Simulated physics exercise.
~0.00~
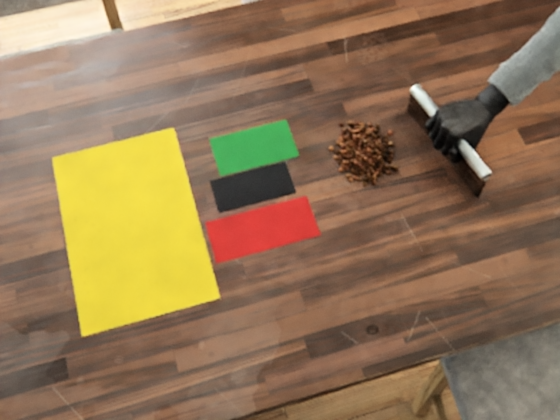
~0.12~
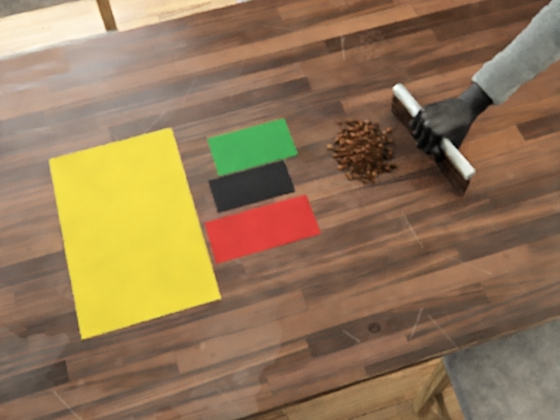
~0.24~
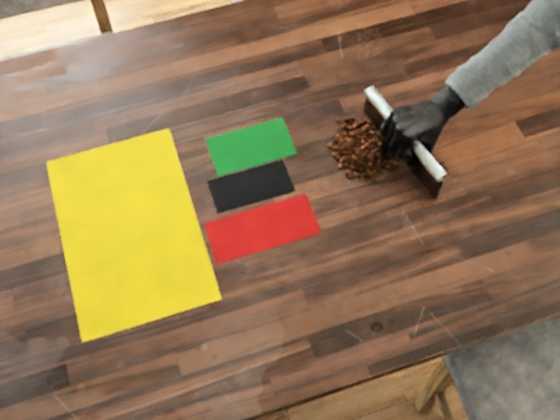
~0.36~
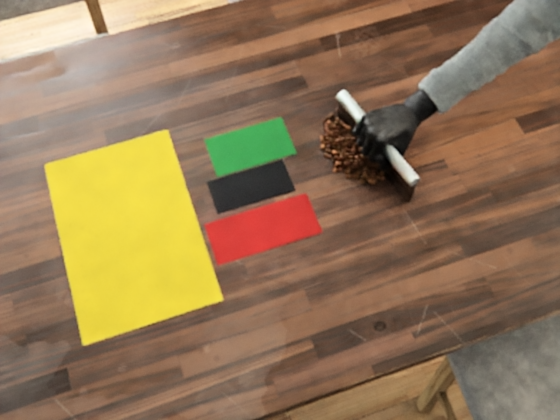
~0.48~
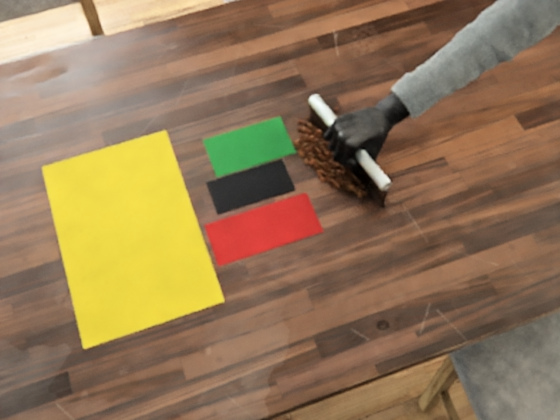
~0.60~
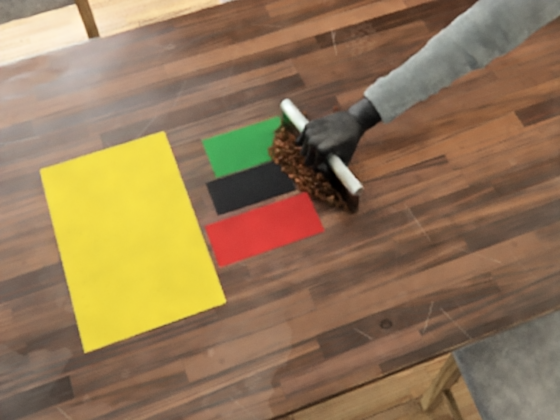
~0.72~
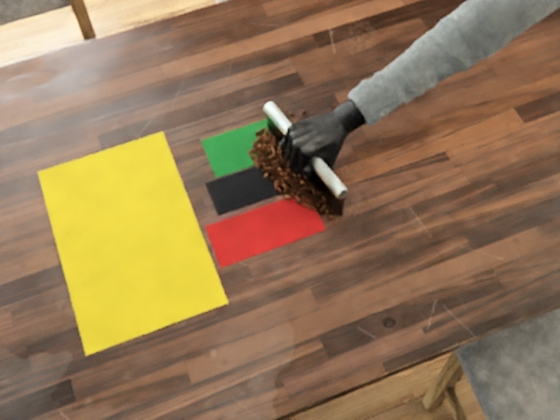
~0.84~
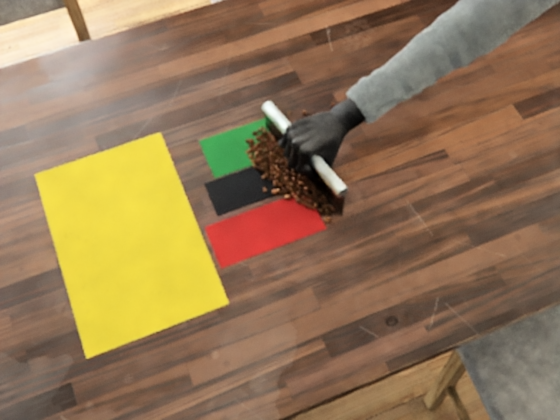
The video shows a black-gloved hand pushing a scraper leftwards across a wooden tabletop into a pile of small brown pieces, sweeping them towards coloured sheets. The scraper stops with the pieces spread mostly over the green and black sheets and bare wood, short of the yellow sheet.
